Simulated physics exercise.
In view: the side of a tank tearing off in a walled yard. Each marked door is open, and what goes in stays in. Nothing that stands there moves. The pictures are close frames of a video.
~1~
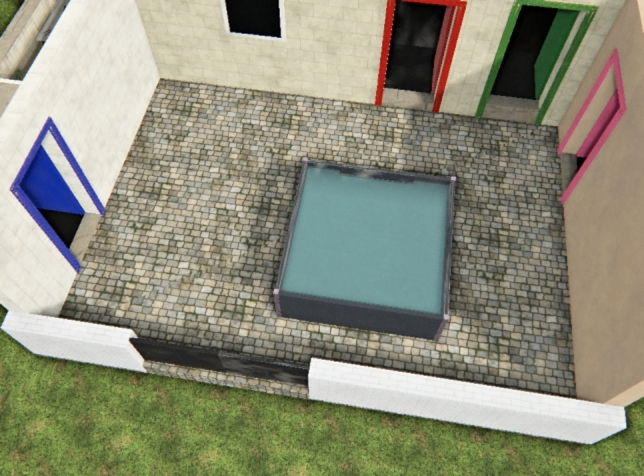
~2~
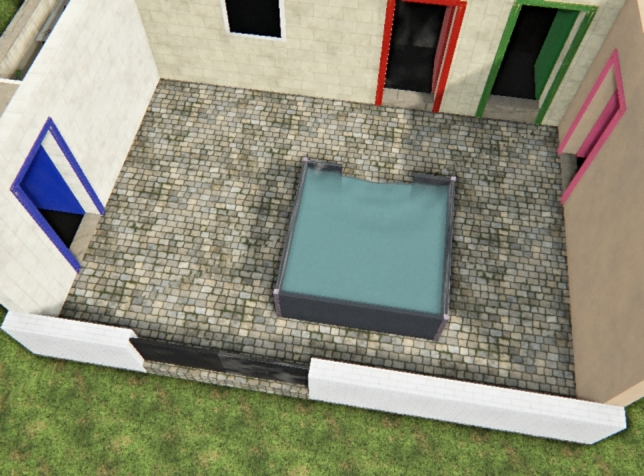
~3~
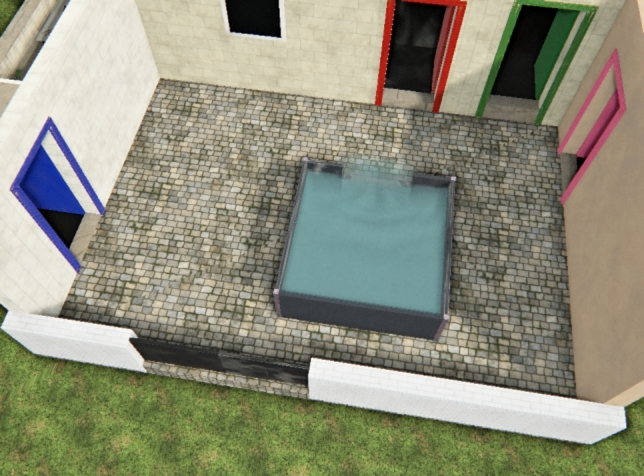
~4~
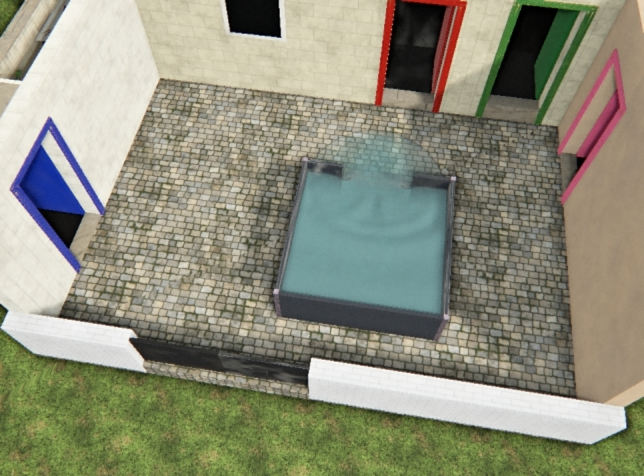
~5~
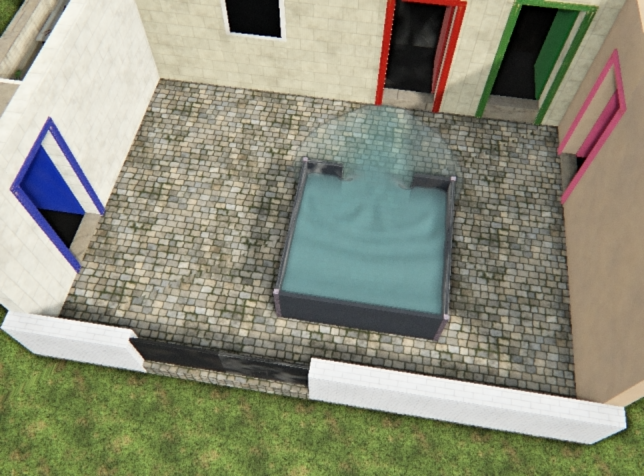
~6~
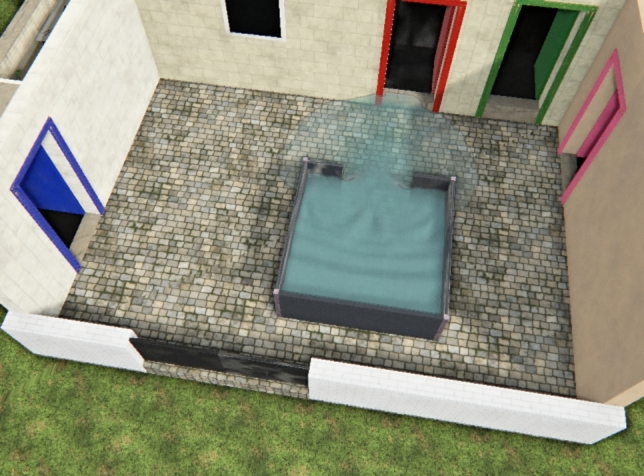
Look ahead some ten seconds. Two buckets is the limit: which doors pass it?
The green door stays under that; the pink door takes more than that; the blue door stays under that; the red door takes more than that.
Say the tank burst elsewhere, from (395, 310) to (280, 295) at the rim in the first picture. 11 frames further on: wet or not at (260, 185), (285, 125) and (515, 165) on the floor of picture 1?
As listed: Free of water, no water, no water.
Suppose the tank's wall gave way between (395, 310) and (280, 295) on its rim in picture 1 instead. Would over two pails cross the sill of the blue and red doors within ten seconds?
My reading: Blue door goes over; red door stays under.
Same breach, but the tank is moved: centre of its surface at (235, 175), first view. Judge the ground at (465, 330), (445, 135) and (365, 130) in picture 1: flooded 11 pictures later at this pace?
In turn: Free of water, covered, under water.
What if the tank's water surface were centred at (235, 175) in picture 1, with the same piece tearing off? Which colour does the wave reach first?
That is the red-painted one.
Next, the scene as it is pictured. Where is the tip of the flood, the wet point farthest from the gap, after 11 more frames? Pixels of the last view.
Around (158, 85).
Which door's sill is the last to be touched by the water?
It is the blue door.
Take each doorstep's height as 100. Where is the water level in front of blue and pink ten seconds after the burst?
In turn 120 and 130 per cent.
A moment on, water covers 20 % of the floor; the green door wet at the sill, nothing in, the pink door not reached, the blue door not reached, the red door over two buckets in.
Next, water covers 30 % of the floor; the green door wet at the sill, nothing in, the pink door wet at the sill, nothing in, the blue door not reached, the red door far over two buckets in.
Then, water covers 50 % of the floor; the green door wet at the sill, nothing in, the pink door over two buckets in, the blue door wet at the sill, nothing in, the red door far over two buckets in.
Later, water covers 85 % of the floor; the green door wet at the sill, nothing in, the pink door far over two buckets in, the blue door wet at the sill, nothing in, the red door far over two buckets in.
In the end, water covers 95 % of the floor; the green door wet at the sill, nothing in, the pink door far over two buckets in, the blue door under two buckets in, the red door far over two buckets in.
